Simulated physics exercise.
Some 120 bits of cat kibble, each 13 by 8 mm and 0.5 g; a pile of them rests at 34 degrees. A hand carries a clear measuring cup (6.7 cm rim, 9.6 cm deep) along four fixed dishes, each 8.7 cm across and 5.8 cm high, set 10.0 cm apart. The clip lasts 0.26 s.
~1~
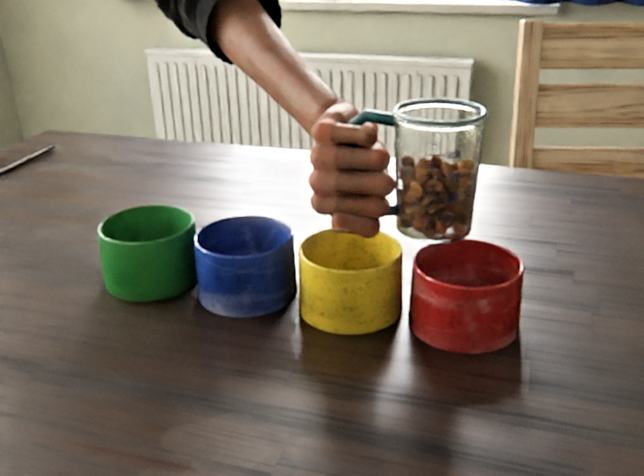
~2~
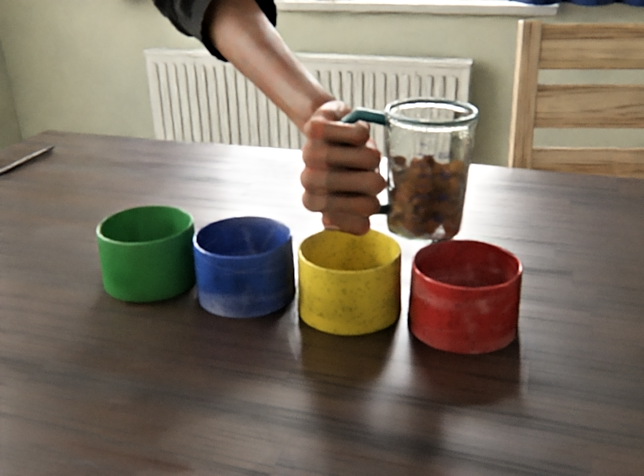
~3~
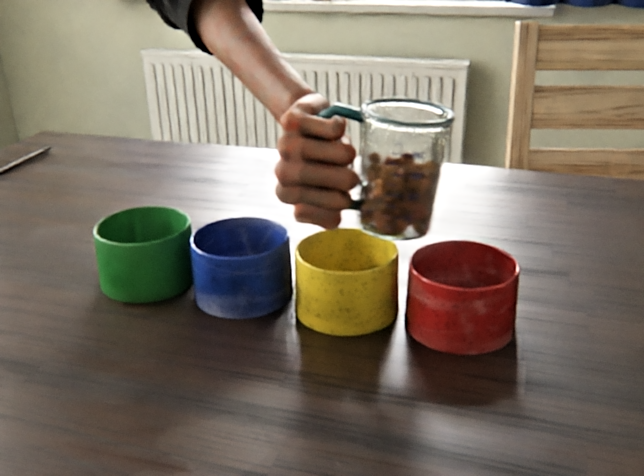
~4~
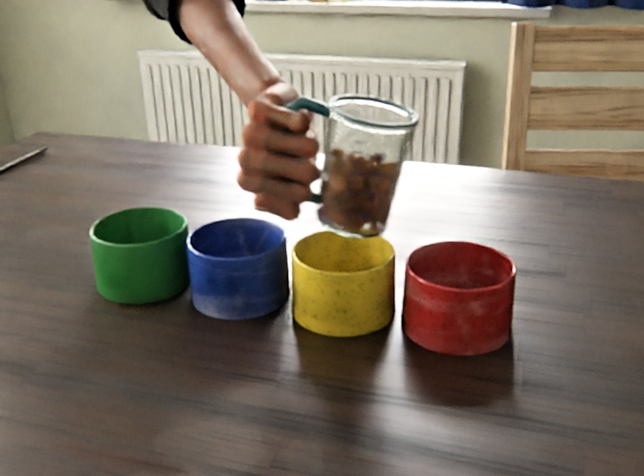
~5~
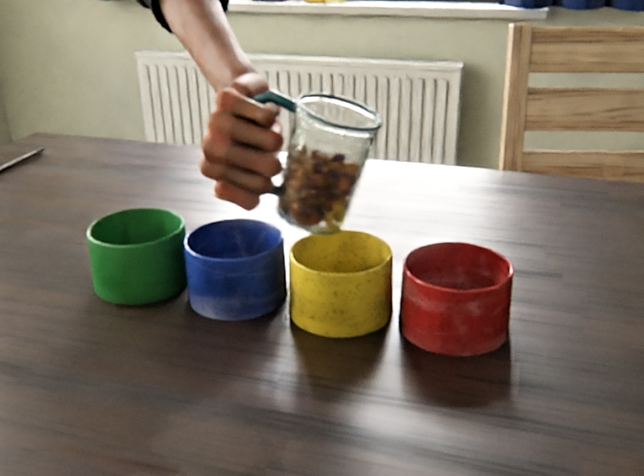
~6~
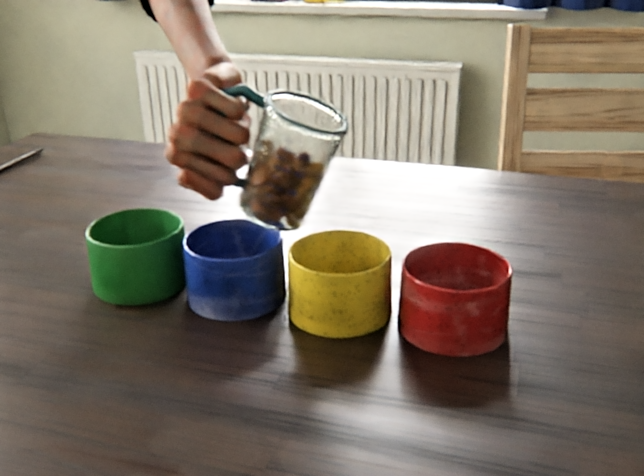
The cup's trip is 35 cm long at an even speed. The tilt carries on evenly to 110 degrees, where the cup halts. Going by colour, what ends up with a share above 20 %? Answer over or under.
Red dish: Under; blue dish: Under; green dish: Over; yellow dish: Under; on the counter: Under.
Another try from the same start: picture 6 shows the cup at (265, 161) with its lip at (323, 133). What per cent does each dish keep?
Red 0; blue 0; green 90; yellow 0.
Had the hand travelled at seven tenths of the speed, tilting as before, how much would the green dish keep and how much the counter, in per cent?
Green 90, counter 0.
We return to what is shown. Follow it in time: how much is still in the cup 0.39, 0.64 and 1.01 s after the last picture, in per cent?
About 100, 100, 70.
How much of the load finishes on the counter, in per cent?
About 0 per cent.
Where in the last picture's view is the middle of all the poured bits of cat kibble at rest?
Around (135, 262).
Then, 0.39 s after the last picture, tilt 65 degrees; cup holds 100 %.
Then, 0.64 s after the last picture, tilt 92 degrees; cup holds 100 %.
Then, 1.01 s after the last picture, tilt 110 degrees; cup holds 70 %, green 30 %.
In the end, red 0 %, blue 0 %, green 85 %, yellow 0 %, counter 0 %, cup 15 %.
